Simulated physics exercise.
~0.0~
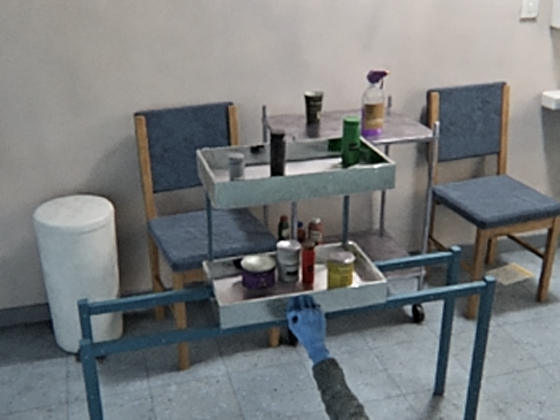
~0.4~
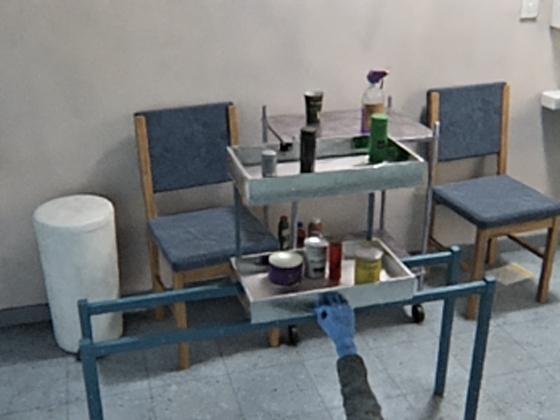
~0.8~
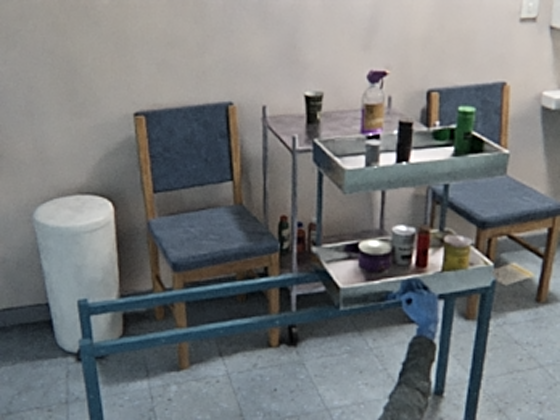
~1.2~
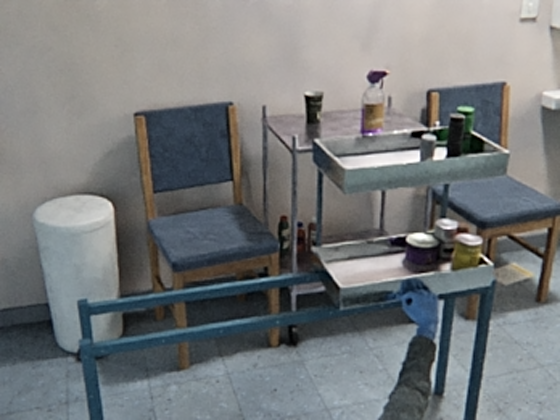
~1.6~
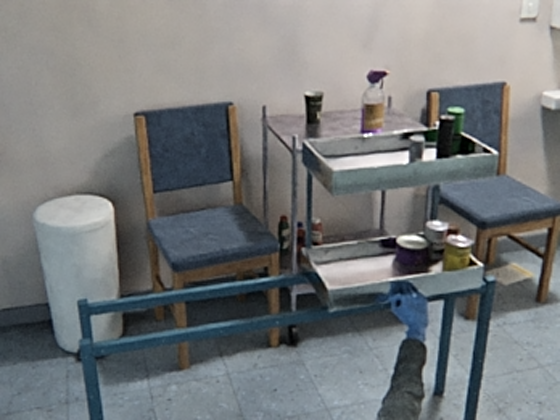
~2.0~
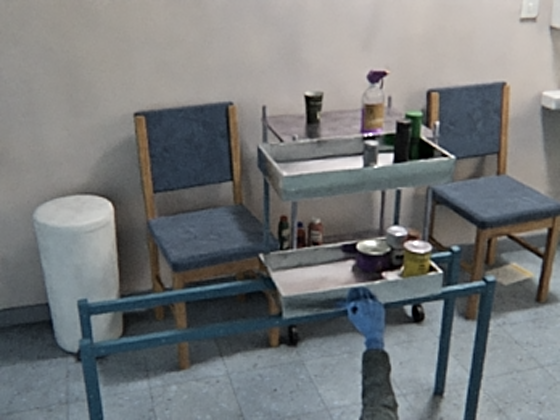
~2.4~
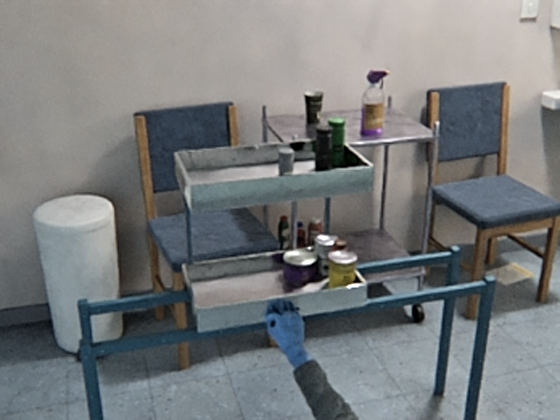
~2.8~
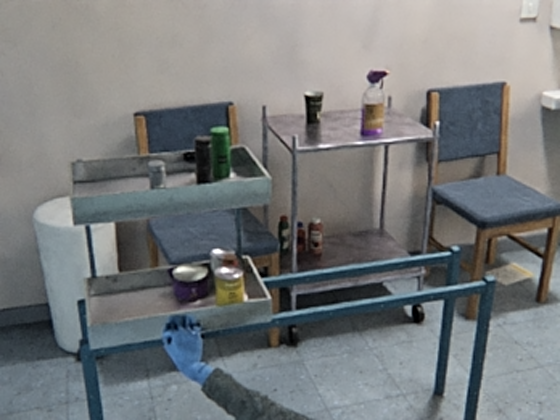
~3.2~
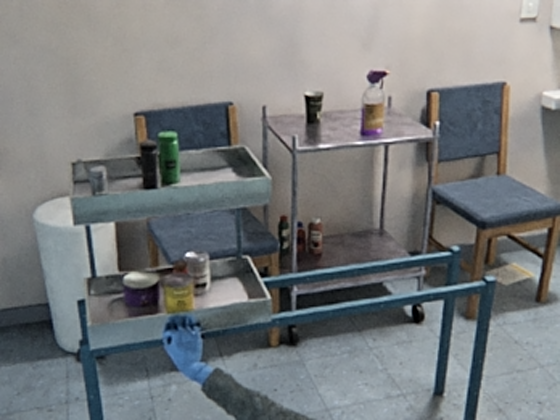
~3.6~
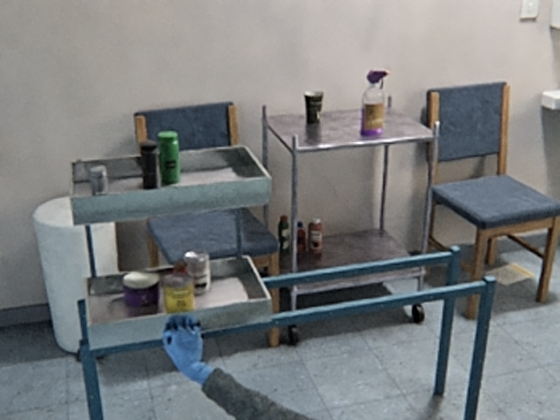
We see a gloved hand move a two-level tray holding tins, a tub and shakers to the right, then back across to the far left, where it stops, the containers having shifted about on the trays but still standing upright.
